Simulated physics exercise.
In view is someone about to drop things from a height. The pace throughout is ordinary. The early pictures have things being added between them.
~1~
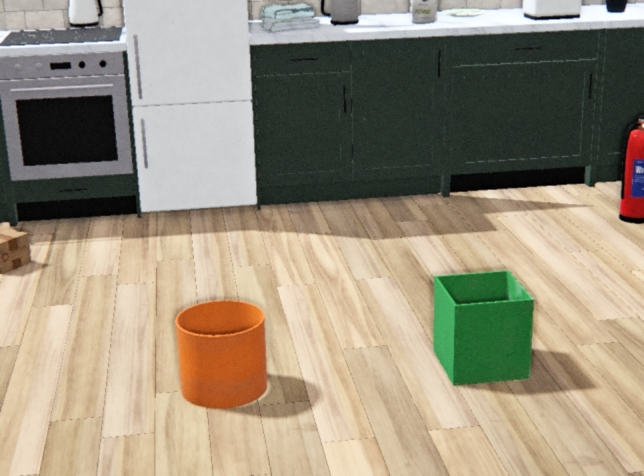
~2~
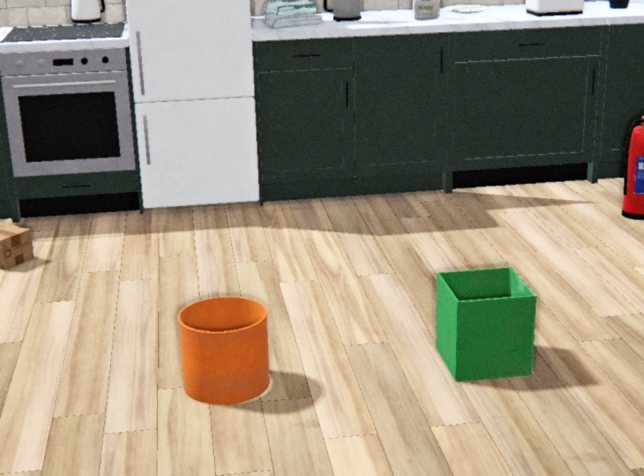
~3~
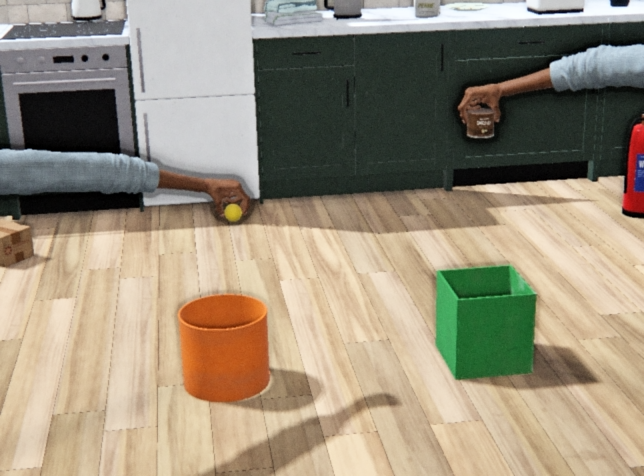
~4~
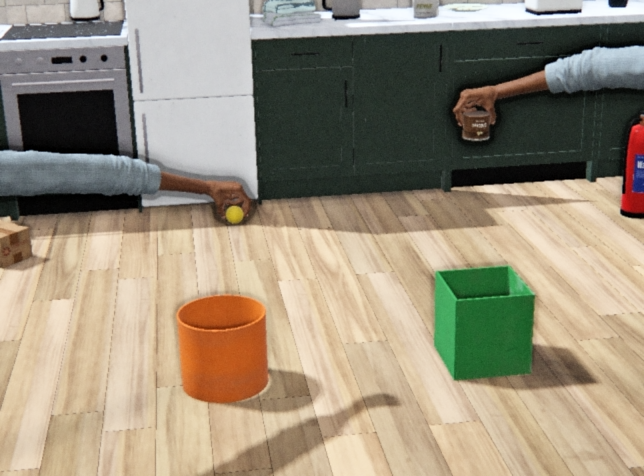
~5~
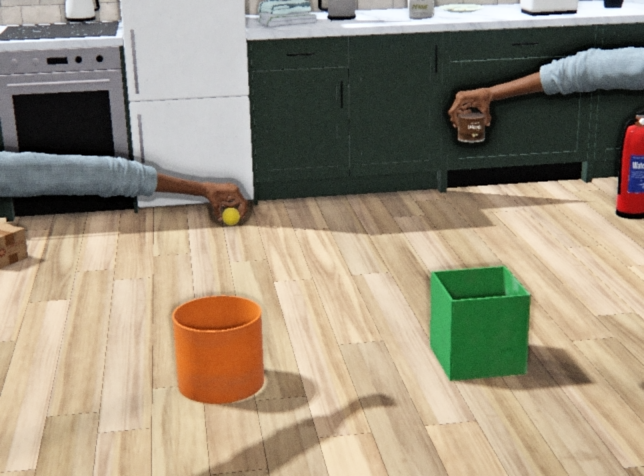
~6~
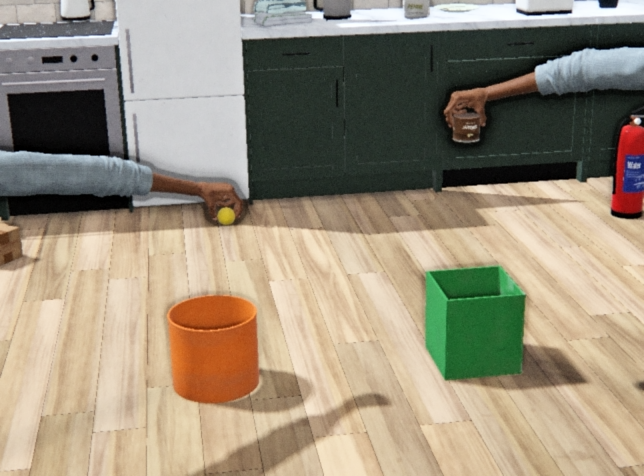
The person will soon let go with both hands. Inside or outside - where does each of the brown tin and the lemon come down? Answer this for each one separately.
The brown tin comes down inside, the lemon comes down inside.
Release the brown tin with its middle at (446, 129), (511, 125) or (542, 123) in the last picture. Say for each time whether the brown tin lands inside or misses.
Well, it is captured on the first go, is captured on the second and never enters on the third.
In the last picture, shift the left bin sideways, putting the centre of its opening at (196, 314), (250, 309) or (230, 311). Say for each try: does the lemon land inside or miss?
So, taking them in order, it drops in, it drops in and it drops in.
Then, 0.20 s past the last view, brown tin in the air near (466, 165); lemon in the air near (228, 253).
Then, 0.34 s past the last view, brown tin in the air near (463, 255); lemon in the air near (233, 341).
Finally, the brown tin lands inside, near (460, 349); the lemon lands inside, near (235, 371).
